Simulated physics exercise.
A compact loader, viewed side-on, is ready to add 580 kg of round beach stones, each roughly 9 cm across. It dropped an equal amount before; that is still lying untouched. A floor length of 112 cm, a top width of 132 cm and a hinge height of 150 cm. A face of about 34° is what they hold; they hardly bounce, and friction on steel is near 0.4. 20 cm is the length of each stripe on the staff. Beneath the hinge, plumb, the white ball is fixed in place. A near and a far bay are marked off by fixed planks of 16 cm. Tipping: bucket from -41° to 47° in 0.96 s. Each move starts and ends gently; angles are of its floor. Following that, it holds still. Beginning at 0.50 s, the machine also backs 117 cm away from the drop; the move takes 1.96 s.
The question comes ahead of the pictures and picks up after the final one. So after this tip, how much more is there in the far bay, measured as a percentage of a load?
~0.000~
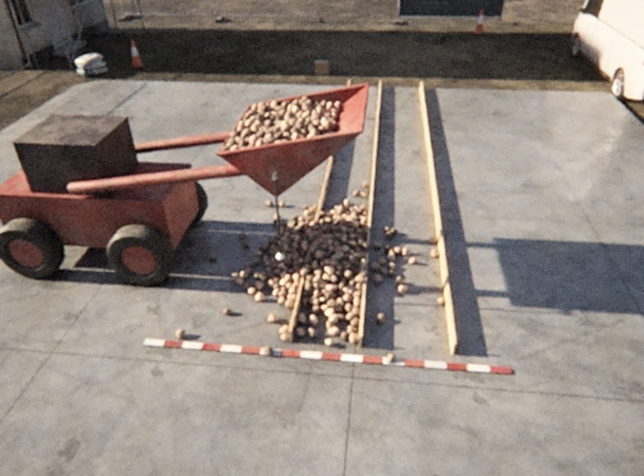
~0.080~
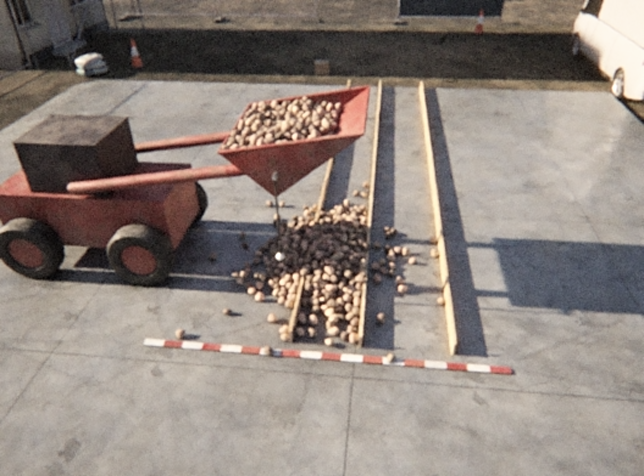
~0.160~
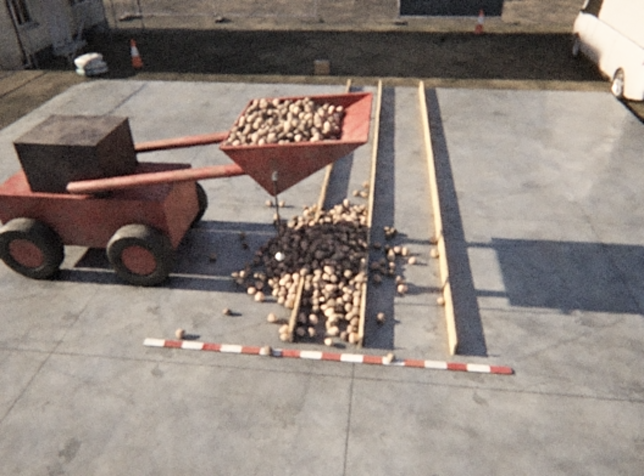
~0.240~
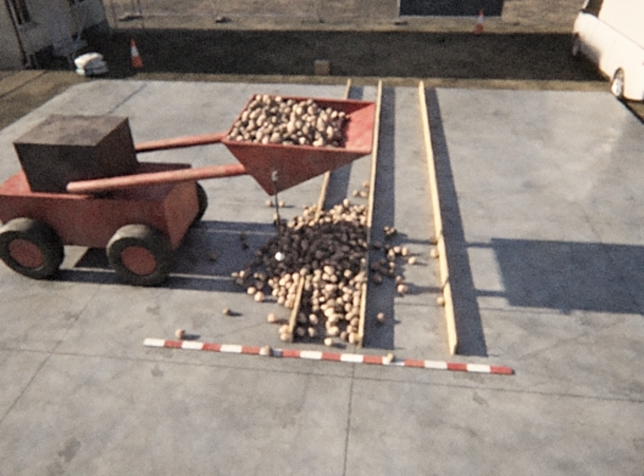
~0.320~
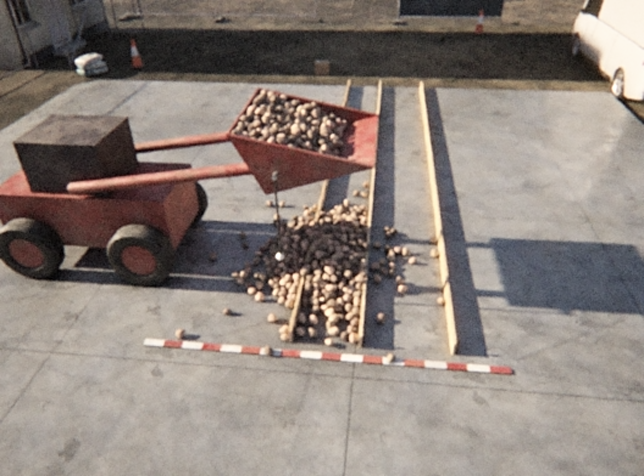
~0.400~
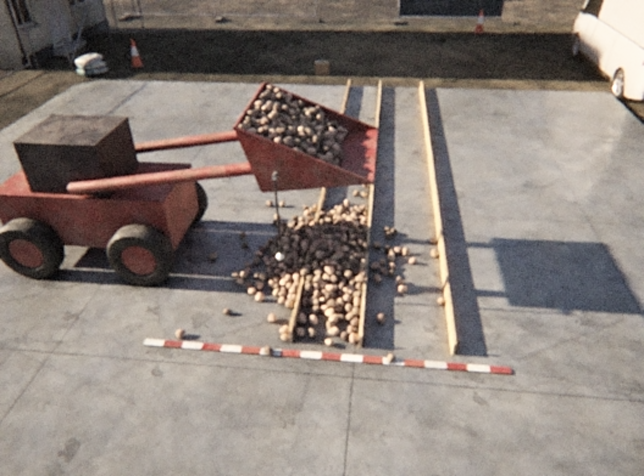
About 41 out of 100.
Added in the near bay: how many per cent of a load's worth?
40 in a hundred.
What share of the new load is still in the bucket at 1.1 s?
It keeps some 45 percent of its load.
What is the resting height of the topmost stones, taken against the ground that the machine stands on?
It sits around 44 centimetres higher than that ground.
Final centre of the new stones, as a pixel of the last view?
The middle ends up near (350, 254).
After 0.7 s the floor is at 33°; in per cent of one load, 100 in the bucket, 26 short of the bays, 71 in the near bay, 4 in the far bay; the foremost stones are at (416, 265).
After 1.1 s the floor is at 47°; in per cent of one load, 45 in the bucket, 26 short of the bays, 124 in the near bay, 5 in the far bay; the foremost stones are at (416, 265).
After 2.9 s the floor is at 47°; in per cent of one load, 0 in the bucket, 43 short of the bays, 112 in the near bay, 45 in the far bay; the foremost stones are at (460, 260).
After 5.7 s the floor is at 47°; in per cent of one load, 0 in the bucket, 43 short of the bays, 112 in the near bay, 45 in the far bay; the foremost stones are at (460, 260). Net gain in the far bay, 41.
